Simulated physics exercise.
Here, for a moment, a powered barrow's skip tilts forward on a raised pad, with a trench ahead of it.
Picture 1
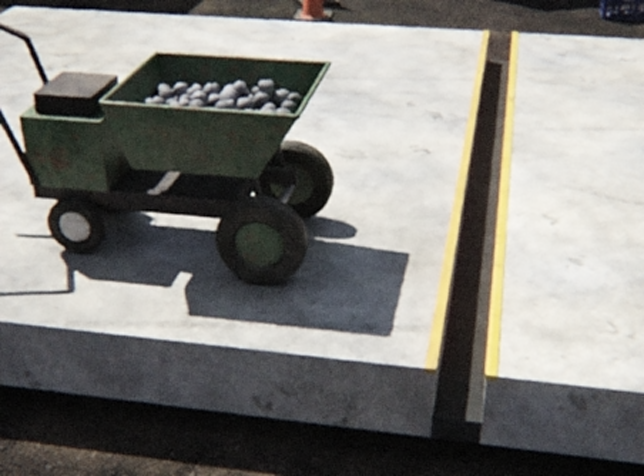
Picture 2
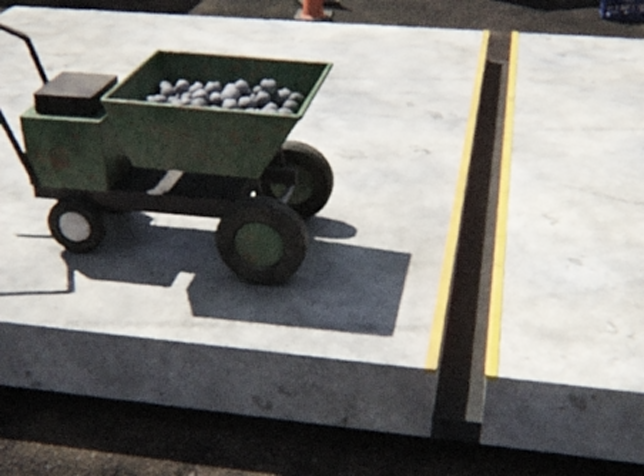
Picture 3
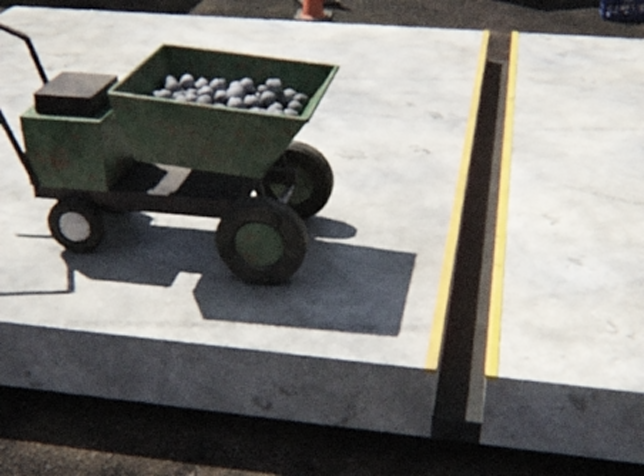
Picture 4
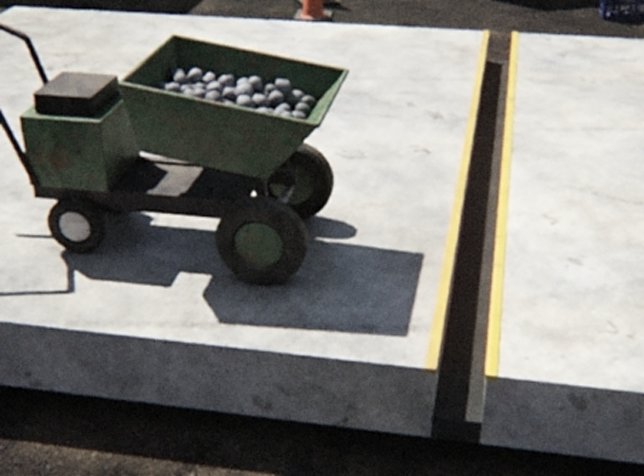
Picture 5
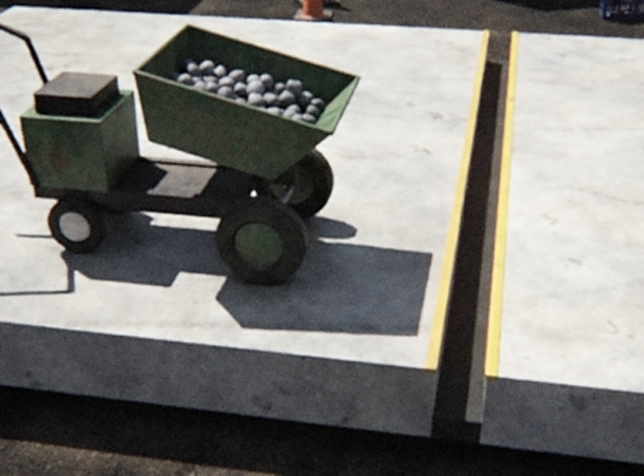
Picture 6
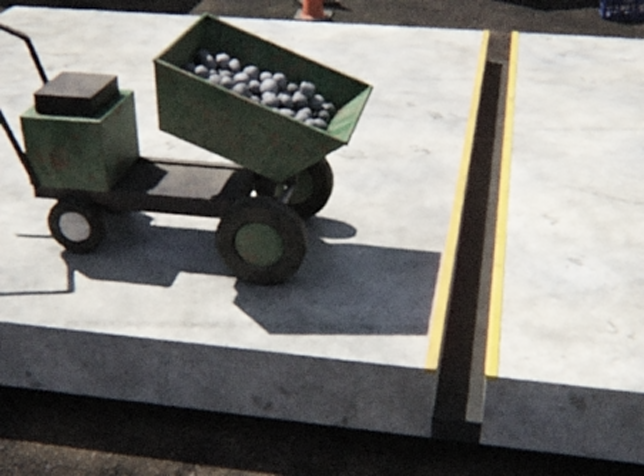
A raised pale concrete pad in sunlight, seen from above and to one side by a camera that stays still, is cut by a narrow dark trench with yellow lines along its edges. A green barrow with dark tyres stands left of the trench, its skip holding rounded grey cobbles. The skip tilts gradually forward to the right, its rear rising clear of the frame beneath, while the wheels stay in place and the shadow shifts rightward.
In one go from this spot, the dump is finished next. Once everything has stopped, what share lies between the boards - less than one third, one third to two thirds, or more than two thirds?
The trench will take in at least a third and at most two thirds.
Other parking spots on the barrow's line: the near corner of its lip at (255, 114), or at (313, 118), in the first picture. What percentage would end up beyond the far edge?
That works out to 0 per cent for the first position and 10 per cent for the second.
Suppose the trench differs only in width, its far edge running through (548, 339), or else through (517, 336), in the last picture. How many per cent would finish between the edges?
70 and 60 percent.
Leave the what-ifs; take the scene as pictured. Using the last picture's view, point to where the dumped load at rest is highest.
About (435, 254).
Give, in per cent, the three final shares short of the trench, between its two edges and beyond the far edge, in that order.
In percent, short 20, between 60 and beyond 5.
Soon after the last picture, skip tipped steeply; all in the skip.
A little later, skip tipped right over; about two thirds in the skip; a small part short of the trench; a small part in or heaped over the trench; a stray few beyond it; a stray few falling.
Later still, skip tipped right over; about a quarter in the skip; about a quarter short of the trench; about half in or heaped over the trench; a small part beyond it.
At rest, skip tipped right over; about a quarter in the skip; about a quarter short of the trench; about two thirds in or heaped over the trench; a small part beyond it.
